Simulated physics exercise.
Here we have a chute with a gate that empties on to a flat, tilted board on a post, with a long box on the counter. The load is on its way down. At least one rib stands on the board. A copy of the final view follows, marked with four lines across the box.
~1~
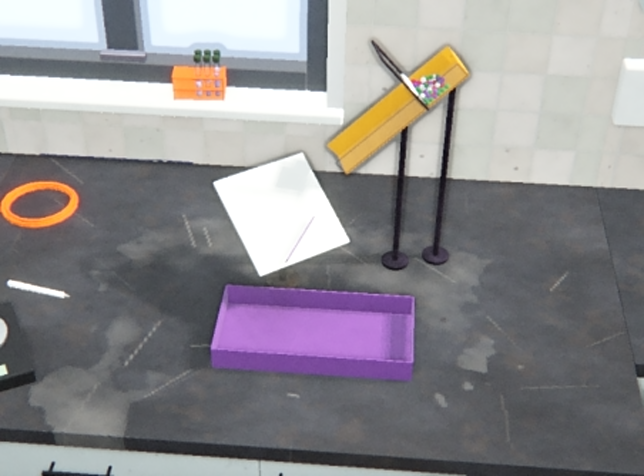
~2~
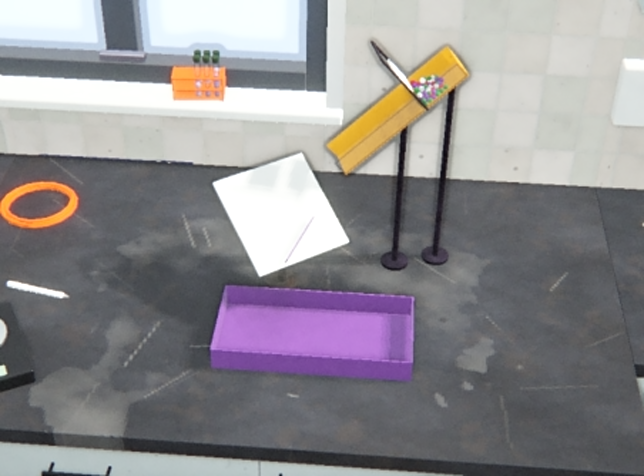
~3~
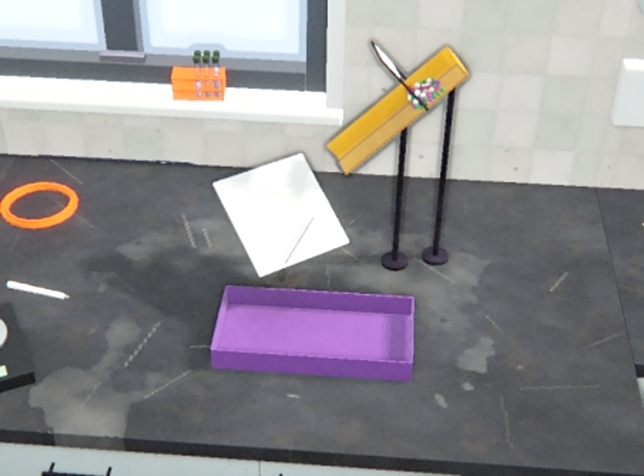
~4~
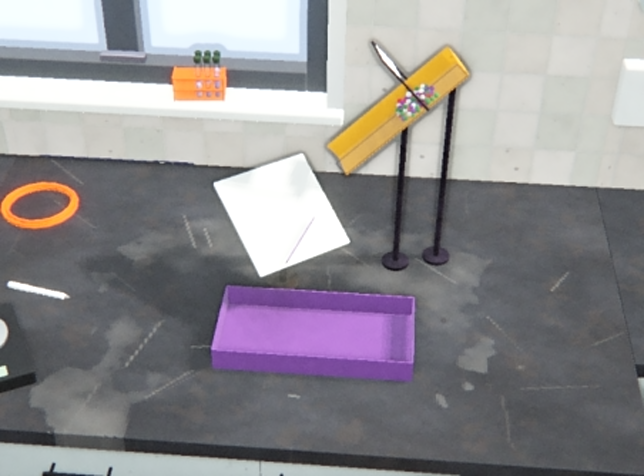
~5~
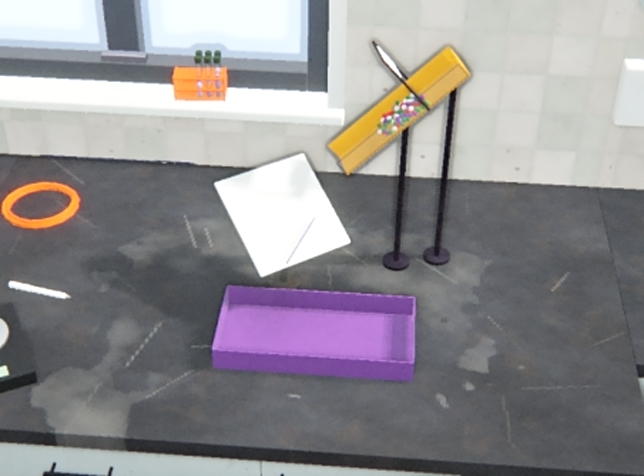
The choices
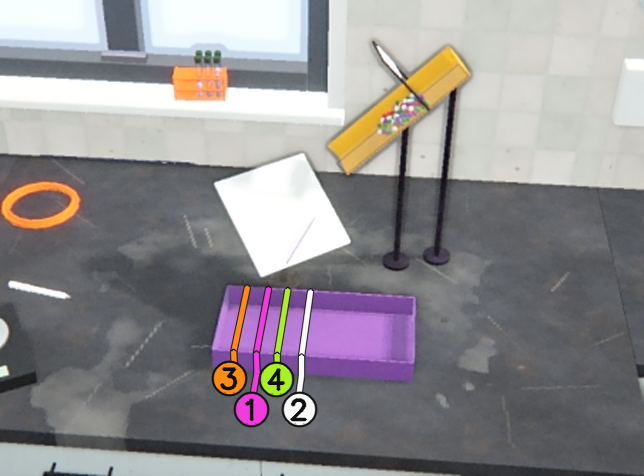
The footage shows a sloping yellow chute on two dark posts above a tilted white board and a purple box on a dark counter, as a cluster of small multicoloured beads slides a short way down the chute toward the left.
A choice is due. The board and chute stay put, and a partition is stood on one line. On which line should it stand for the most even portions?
Best: 1.
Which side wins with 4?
The left side.
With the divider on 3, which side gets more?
The right side.
On the marked copy, line 1 crosses the front rim at (256, 352); line 2 crosses the front rim at (301, 355); line 3 crosses the front rim at (233, 351); line 4 crosses the front rim at (277, 354).
If 1 is chosen, of what is caught, roughly half on the left of the divider, roughly half on the right.
If 2 is chosen, of what is caught, almost all on the left of the divider, about a tenth on the right.
If 3 is chosen, of what is caught, roughly a quarter on the left of the divider, the larger part on the right.
If 4 is chosen, of what is caught, the larger part on the left of the divider, about a tenth on the right.
